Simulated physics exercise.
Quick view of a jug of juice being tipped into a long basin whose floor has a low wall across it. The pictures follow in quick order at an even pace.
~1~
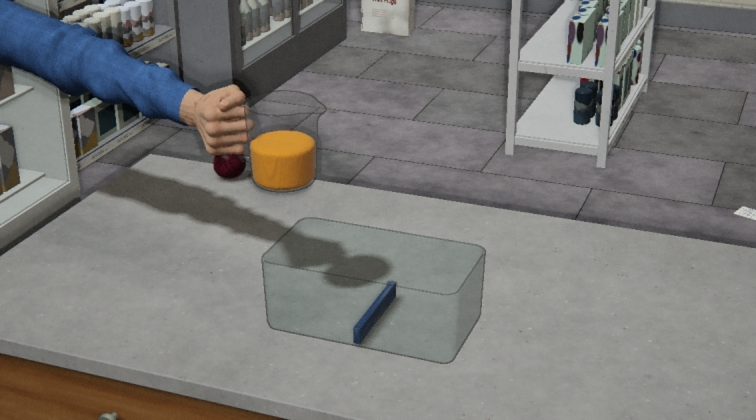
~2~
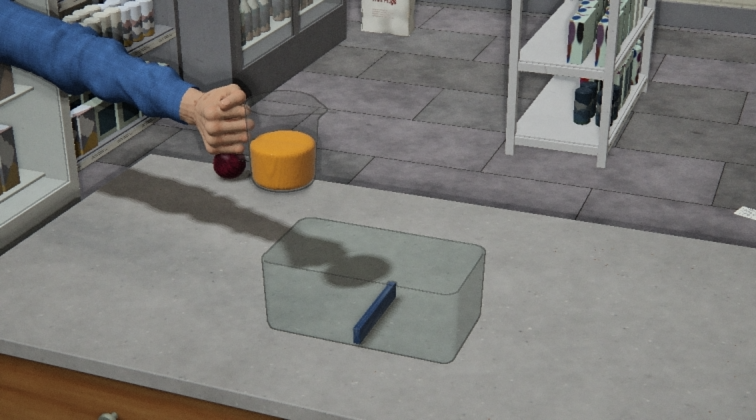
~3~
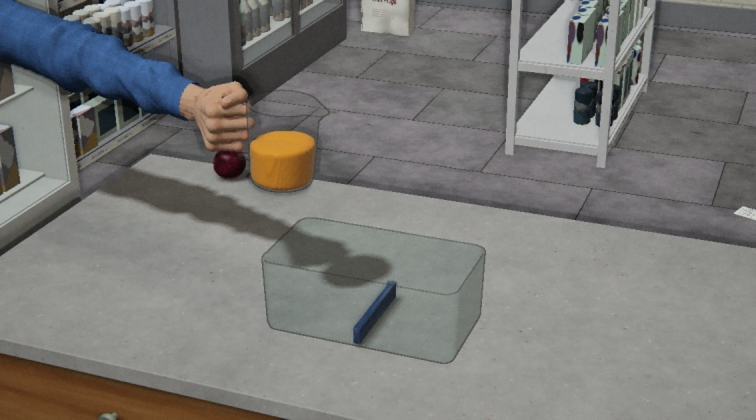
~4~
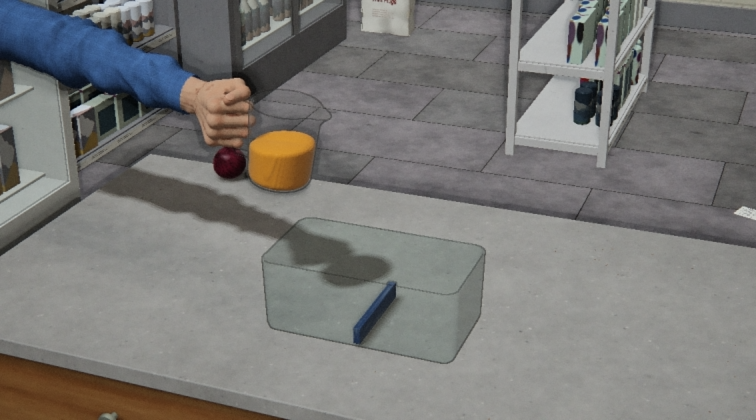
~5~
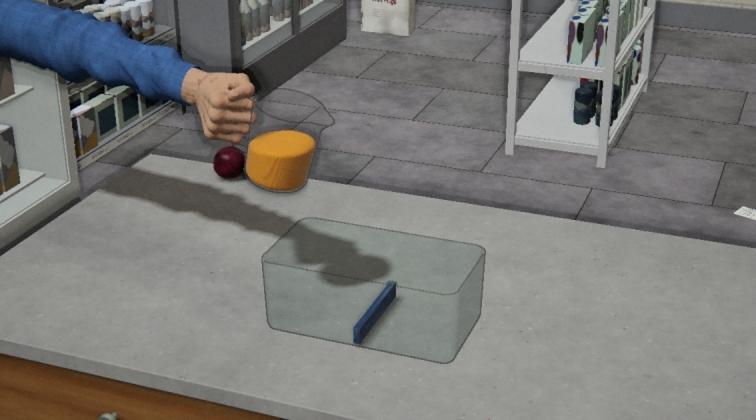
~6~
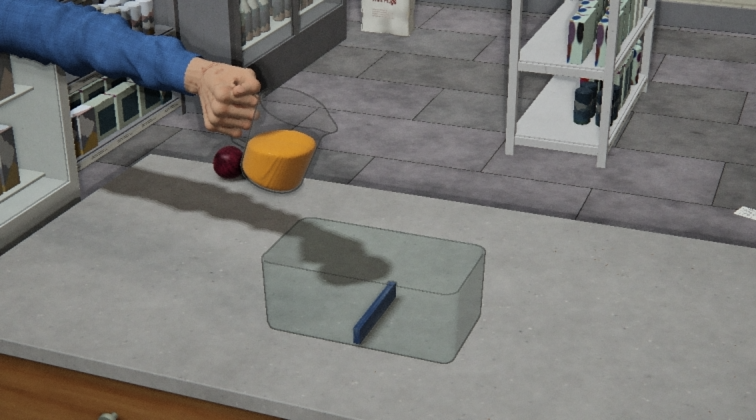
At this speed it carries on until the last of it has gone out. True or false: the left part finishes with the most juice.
True.
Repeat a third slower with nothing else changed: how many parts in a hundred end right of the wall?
I'd estimate about 25 percent ends up there.
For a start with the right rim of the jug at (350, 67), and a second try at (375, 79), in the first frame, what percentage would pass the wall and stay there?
It comes to 75 % the first time and 70 % the second.
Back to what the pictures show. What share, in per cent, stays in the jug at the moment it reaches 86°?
Roughly 85 percent remains at that point.
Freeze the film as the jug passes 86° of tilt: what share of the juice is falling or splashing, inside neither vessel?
About 15 per cent.
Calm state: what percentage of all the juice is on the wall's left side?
I'd estimate around 80 per cent.
A moment on, the tilt is 86° and 85 per cent is still to pour, 0 is left of the wall and 0 right of it.
Next, the tilt is 119° and 13 per cent is still to pour, 63 is left of the wall and 6 right of it.
Then the tilt is 121° and 0 per cent is still to pour, 82 is left of the wall and 12 right of it.
Later the tilt is 121° and 0 per cent is still to pour, 81 is left of the wall and 14 right of it.
At rest 81 per cent lies left of the wall, 14 right of it and 5 outside.
